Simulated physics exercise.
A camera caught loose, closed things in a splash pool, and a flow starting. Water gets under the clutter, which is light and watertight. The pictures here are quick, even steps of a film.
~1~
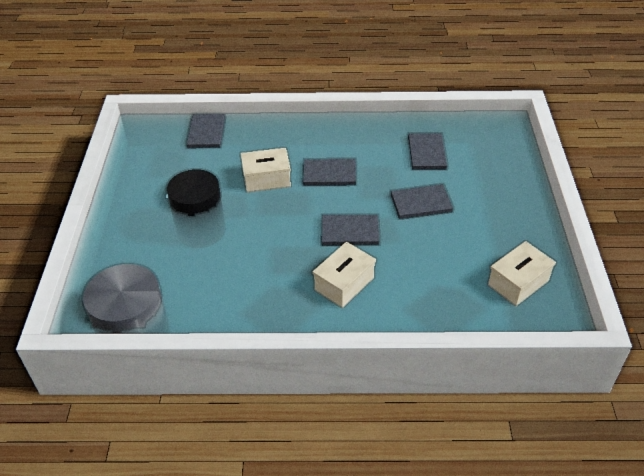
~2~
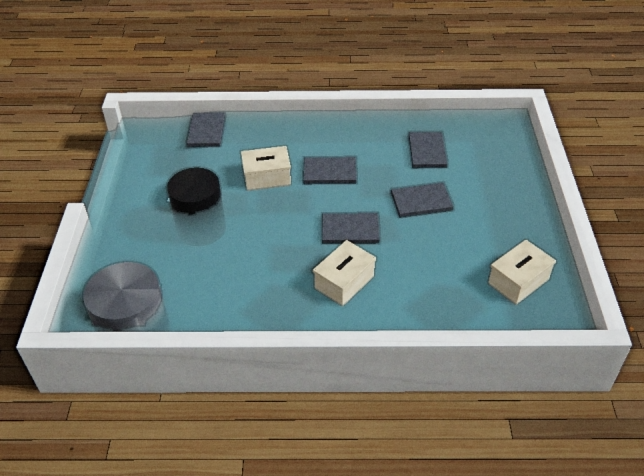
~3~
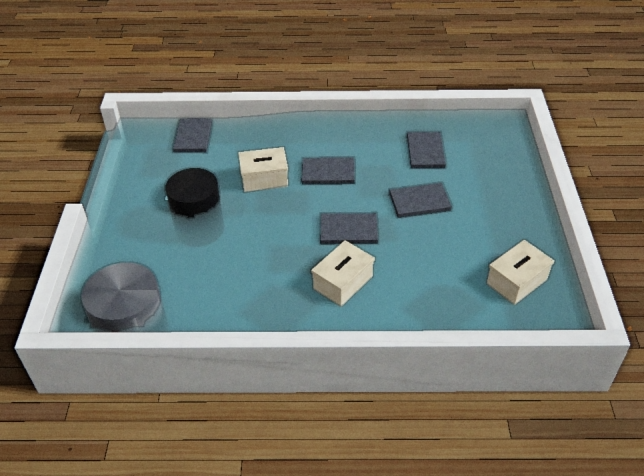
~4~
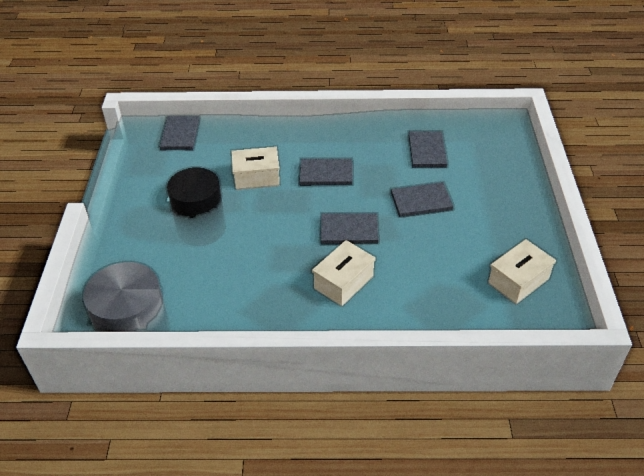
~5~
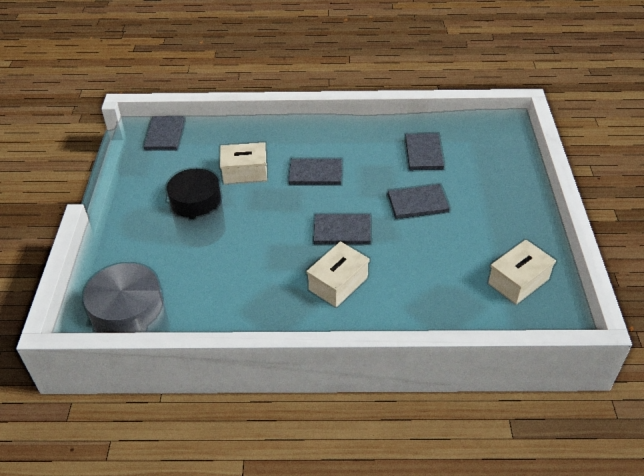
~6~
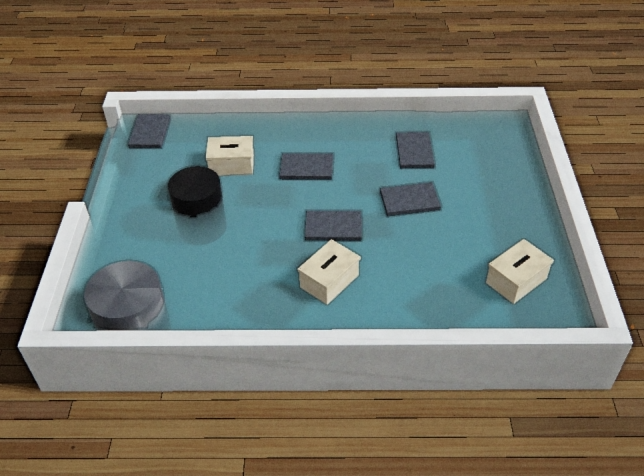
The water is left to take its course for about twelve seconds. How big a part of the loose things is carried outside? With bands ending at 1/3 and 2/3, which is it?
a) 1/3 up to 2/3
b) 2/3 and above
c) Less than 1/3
Option a: 1/3 up to 2/3.
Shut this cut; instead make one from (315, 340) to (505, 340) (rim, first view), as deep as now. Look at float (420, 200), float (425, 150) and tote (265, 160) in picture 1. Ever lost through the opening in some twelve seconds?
Per item as listed - swept away, not lost, not lost.
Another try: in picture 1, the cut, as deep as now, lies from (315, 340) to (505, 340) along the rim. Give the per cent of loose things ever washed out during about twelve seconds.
Estimate: Close to 50 %.
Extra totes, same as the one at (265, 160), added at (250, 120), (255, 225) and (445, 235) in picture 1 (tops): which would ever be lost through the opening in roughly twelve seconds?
Escapes; escapes; remains.
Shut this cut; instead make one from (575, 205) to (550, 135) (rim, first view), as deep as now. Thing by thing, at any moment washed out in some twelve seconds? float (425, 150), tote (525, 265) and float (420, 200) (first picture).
Outcome for each, in the order asked: Flushed / flushed / flushed.
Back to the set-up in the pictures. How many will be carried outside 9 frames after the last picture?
My count is 2.
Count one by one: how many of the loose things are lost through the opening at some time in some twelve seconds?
That works out to 3.
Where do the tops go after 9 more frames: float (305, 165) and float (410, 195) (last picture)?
They should end up near (246, 155) and (384, 194) respectively.
A moment on, 0 of 8 are out; 8 afloat.
Next, 2 of 8 are out; 6 afloat.
Later, 2 of 8 are out; 6 afloat.
In the end, 3 of 8 are out; 5 afloat.
